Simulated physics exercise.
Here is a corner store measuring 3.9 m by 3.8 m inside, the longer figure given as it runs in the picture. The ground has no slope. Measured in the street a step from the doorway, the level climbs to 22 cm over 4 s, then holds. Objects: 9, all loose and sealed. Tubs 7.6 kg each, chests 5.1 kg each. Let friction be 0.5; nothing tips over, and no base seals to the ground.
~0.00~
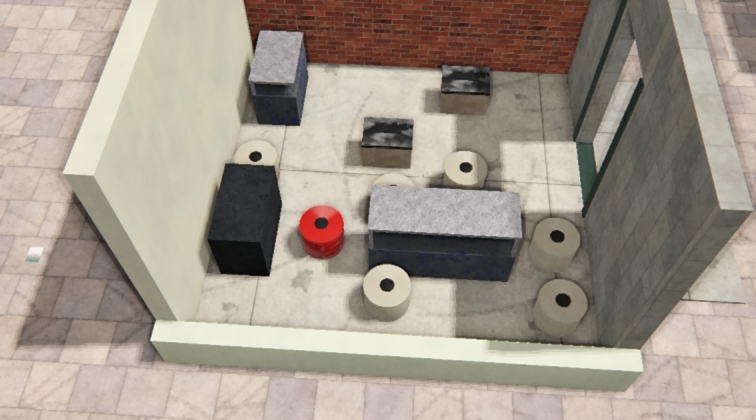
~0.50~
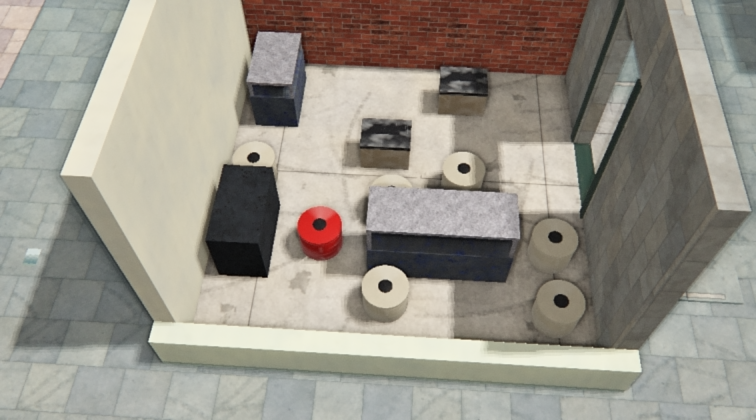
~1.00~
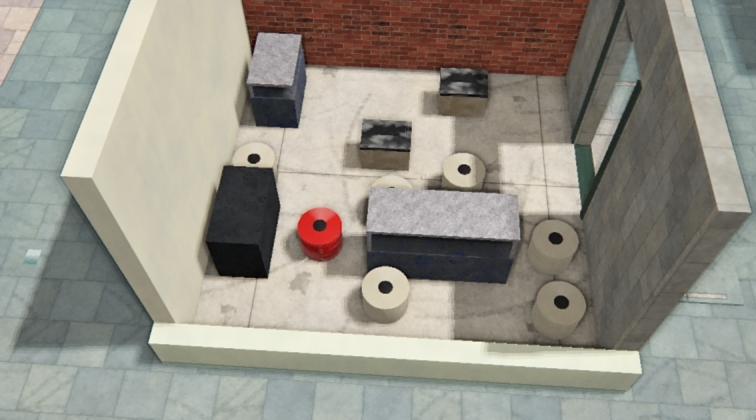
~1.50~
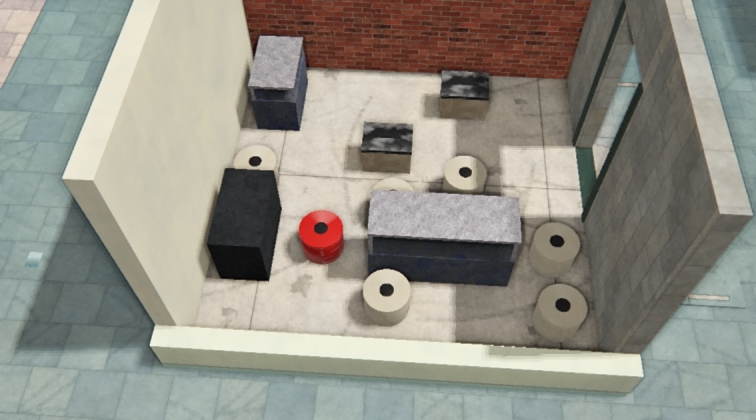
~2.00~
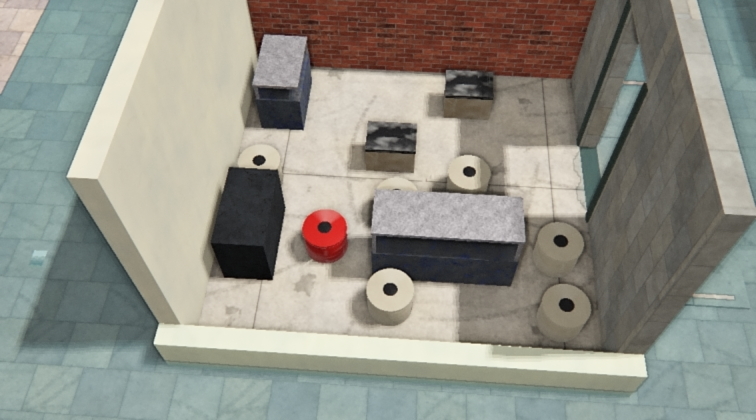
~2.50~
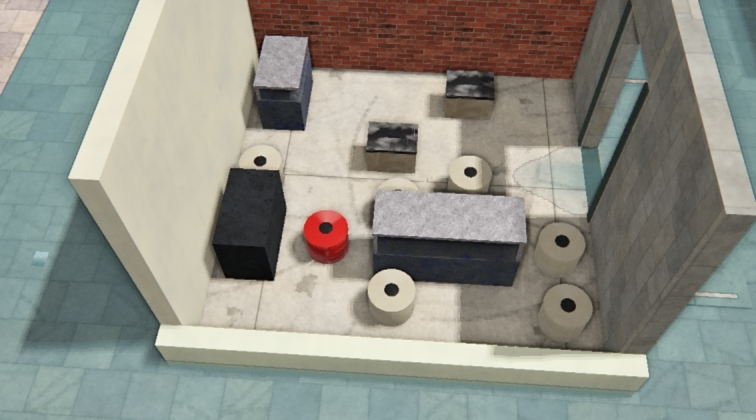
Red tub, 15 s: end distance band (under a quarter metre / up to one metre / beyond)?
Is swept away.
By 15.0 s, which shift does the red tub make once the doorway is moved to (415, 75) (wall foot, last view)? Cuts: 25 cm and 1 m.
Result for the red tub - displaced a long way.
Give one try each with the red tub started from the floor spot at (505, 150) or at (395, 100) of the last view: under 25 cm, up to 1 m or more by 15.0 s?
Run 1 - well off; run 2 - short shift.
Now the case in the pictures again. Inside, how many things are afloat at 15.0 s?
At that time the total is 9.
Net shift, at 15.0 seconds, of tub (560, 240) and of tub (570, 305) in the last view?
In that order: 200 cm, 100 cm.
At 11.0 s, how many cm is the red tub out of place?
I'd put it at around 80 cm.
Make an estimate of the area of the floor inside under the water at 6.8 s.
I'd estimate close to 11.0 m2.
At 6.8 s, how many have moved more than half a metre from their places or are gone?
Count: 4.
After 3.5 s the red tub is near (326, 228), 0.0 m from its start, aground; 0 afloat.
After 6.8 s the red tub is near (326, 229), 0.0 m from its start, aground; 5 afloat.
After 11.0 s the red tub is near (371, 287), 0.8 m from its start, afloat; 7 afloat.
After 15.0 s the red tub is near (532, 303), 2.1 m from its start, afloat; 9 afloat.
